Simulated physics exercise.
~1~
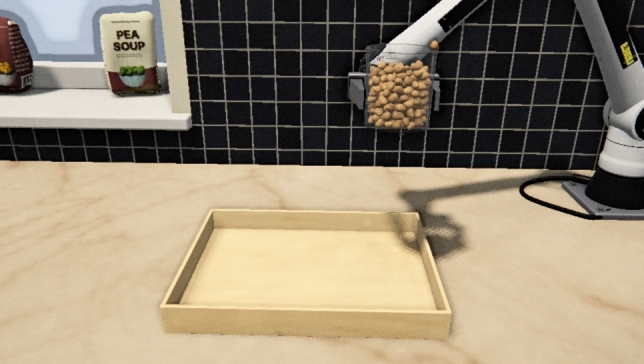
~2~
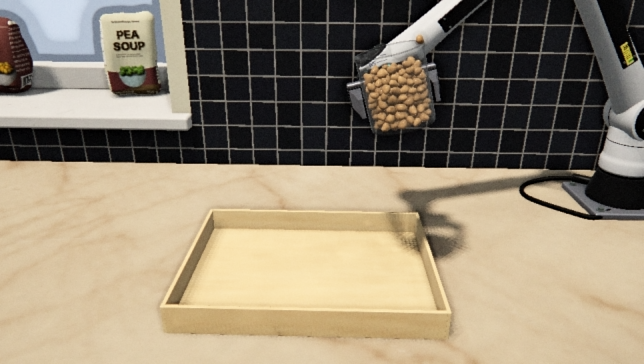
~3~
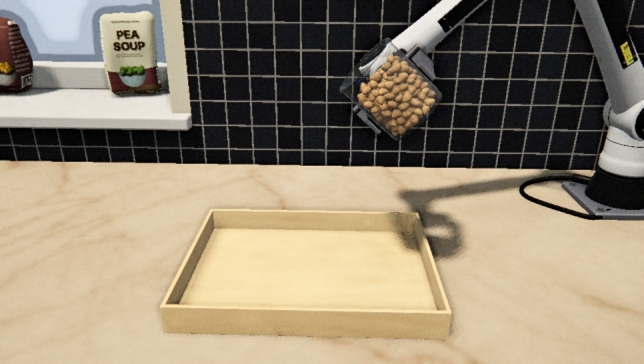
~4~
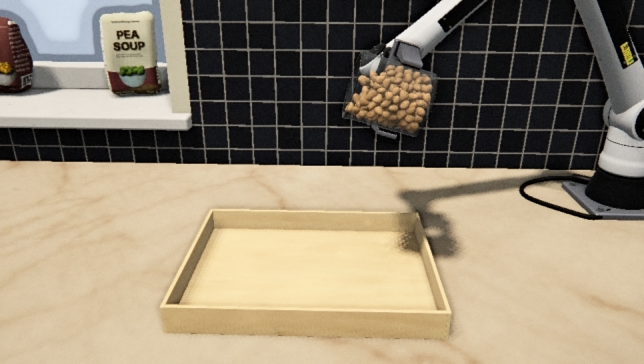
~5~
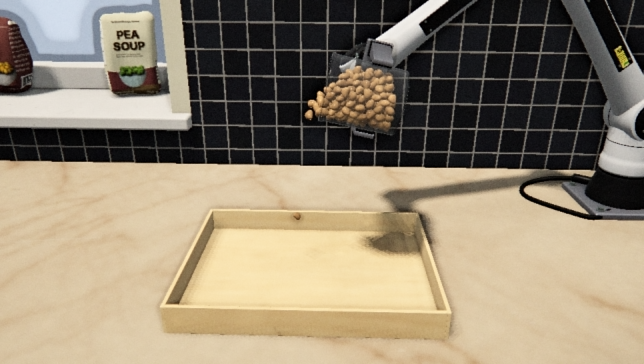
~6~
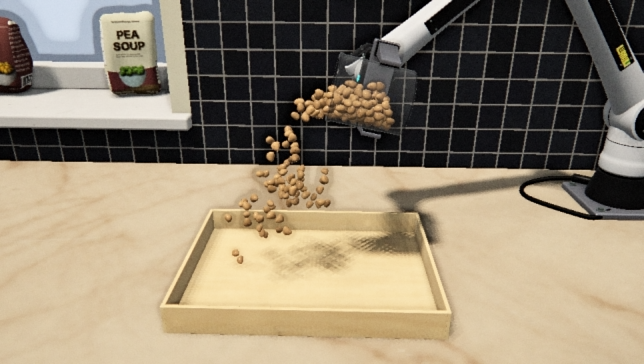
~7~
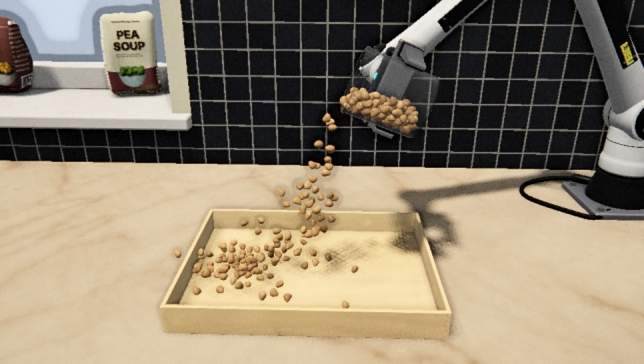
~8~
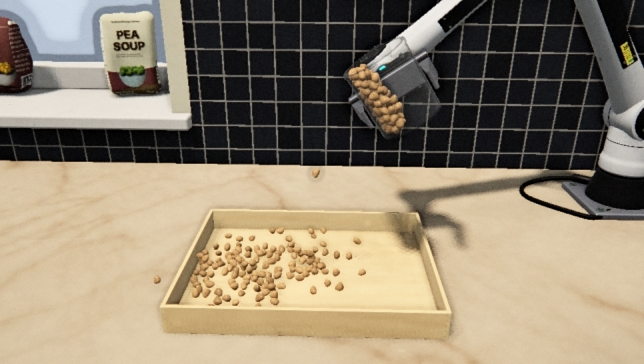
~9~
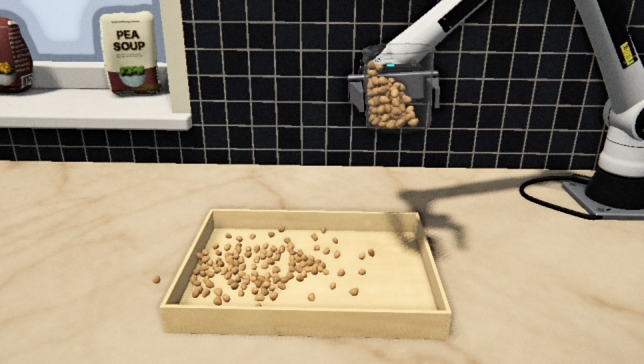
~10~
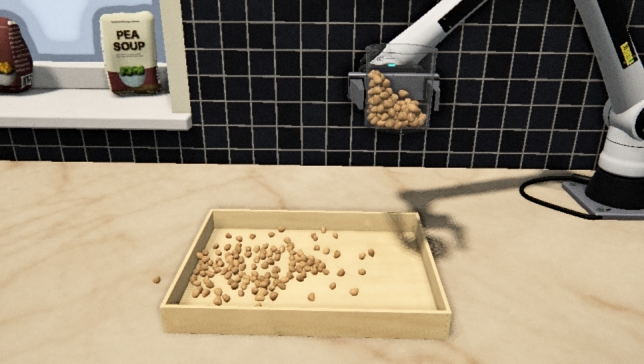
Robot arm tipping a clear cup leftward, spilling some dried beans into a wooden tray, then returning upright still partly filled.
